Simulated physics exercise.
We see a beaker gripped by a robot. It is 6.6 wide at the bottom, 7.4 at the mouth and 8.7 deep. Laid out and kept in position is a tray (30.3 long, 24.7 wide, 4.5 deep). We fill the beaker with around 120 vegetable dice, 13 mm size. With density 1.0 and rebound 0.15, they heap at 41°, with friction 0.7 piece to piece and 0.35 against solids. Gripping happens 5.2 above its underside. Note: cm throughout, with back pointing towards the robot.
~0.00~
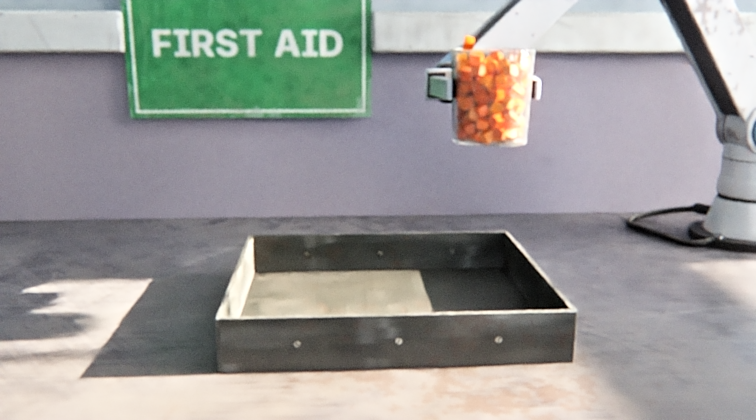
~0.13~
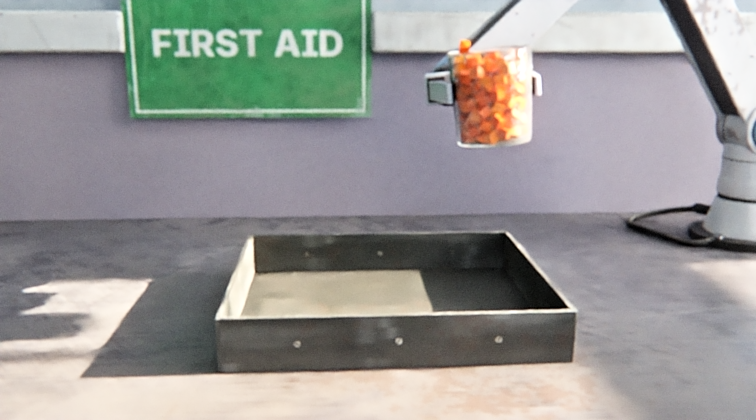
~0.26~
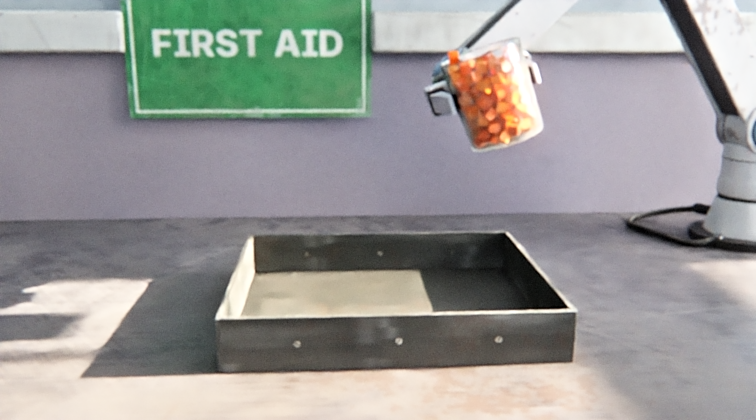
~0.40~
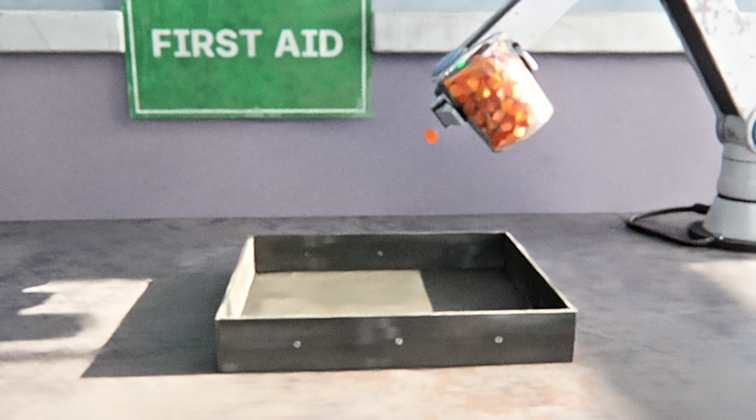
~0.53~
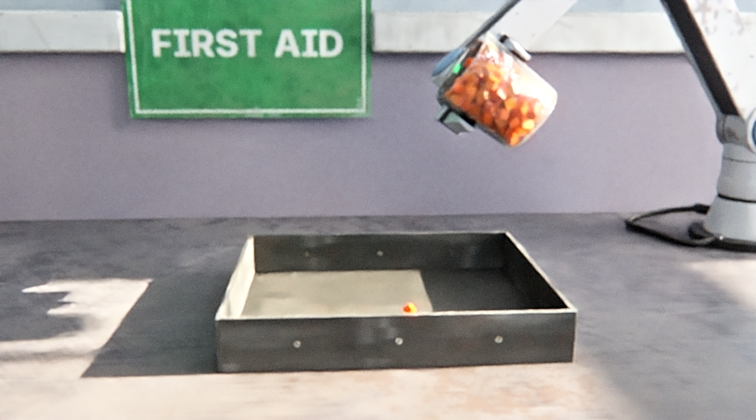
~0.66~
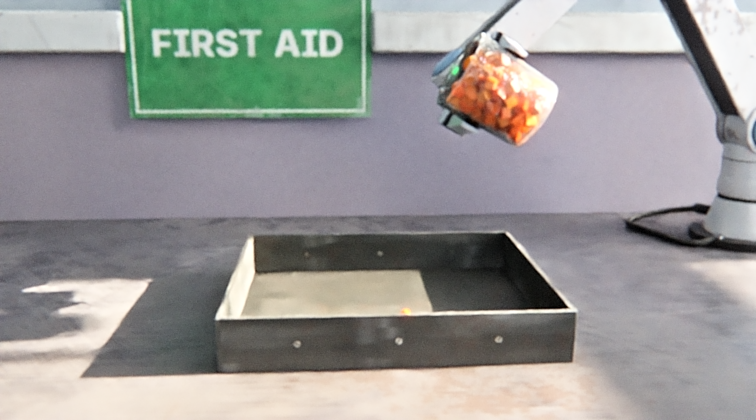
Robot arm tilting a clear beaker of orange vegetable dice to the left above a dark tray, one piece dropping in.
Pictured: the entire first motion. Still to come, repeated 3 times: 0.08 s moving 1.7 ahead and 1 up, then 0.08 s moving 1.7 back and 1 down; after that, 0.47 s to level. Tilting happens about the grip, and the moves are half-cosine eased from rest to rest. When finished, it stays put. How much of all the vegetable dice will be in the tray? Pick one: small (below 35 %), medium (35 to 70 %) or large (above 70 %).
Small.
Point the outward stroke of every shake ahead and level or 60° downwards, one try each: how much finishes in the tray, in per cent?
I'd say close to 20 percent for the first and close to 0 percent for the second.
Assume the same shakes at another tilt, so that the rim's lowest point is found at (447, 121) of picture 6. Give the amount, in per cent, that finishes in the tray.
I'd say close to 70 per cent.
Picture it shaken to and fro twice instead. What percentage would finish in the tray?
Near 20 per cent.
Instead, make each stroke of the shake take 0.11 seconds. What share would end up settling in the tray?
It would come to around 5 %.
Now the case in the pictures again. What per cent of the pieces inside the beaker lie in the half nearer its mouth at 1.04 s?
50 %.
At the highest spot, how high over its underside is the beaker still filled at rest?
Around 8.0 cm above the underside.
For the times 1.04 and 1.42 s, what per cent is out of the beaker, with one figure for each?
Taking the two times in order, I'd say 20 and then 25 per cent.
After 1.04 s, tilted 59° forward, highest piece 25 above the table; 100 in the beaker, 10 in the tray, 13 in flight or on a rim.
After 1.42 s, tilted 21° forward, highest piece 26 above the table; 92 in the beaker, 31 in the tray.
After 1.81 s, level, highest piece 26 above the table; 92 in the beaker, 31 in the tray.
After 2.86 s, level, highest piece 26 above the table; 92 in the beaker, 31 in the tray.
In the end, 92 in the beaker, 31 in the tray. That is 25 % in the tray.
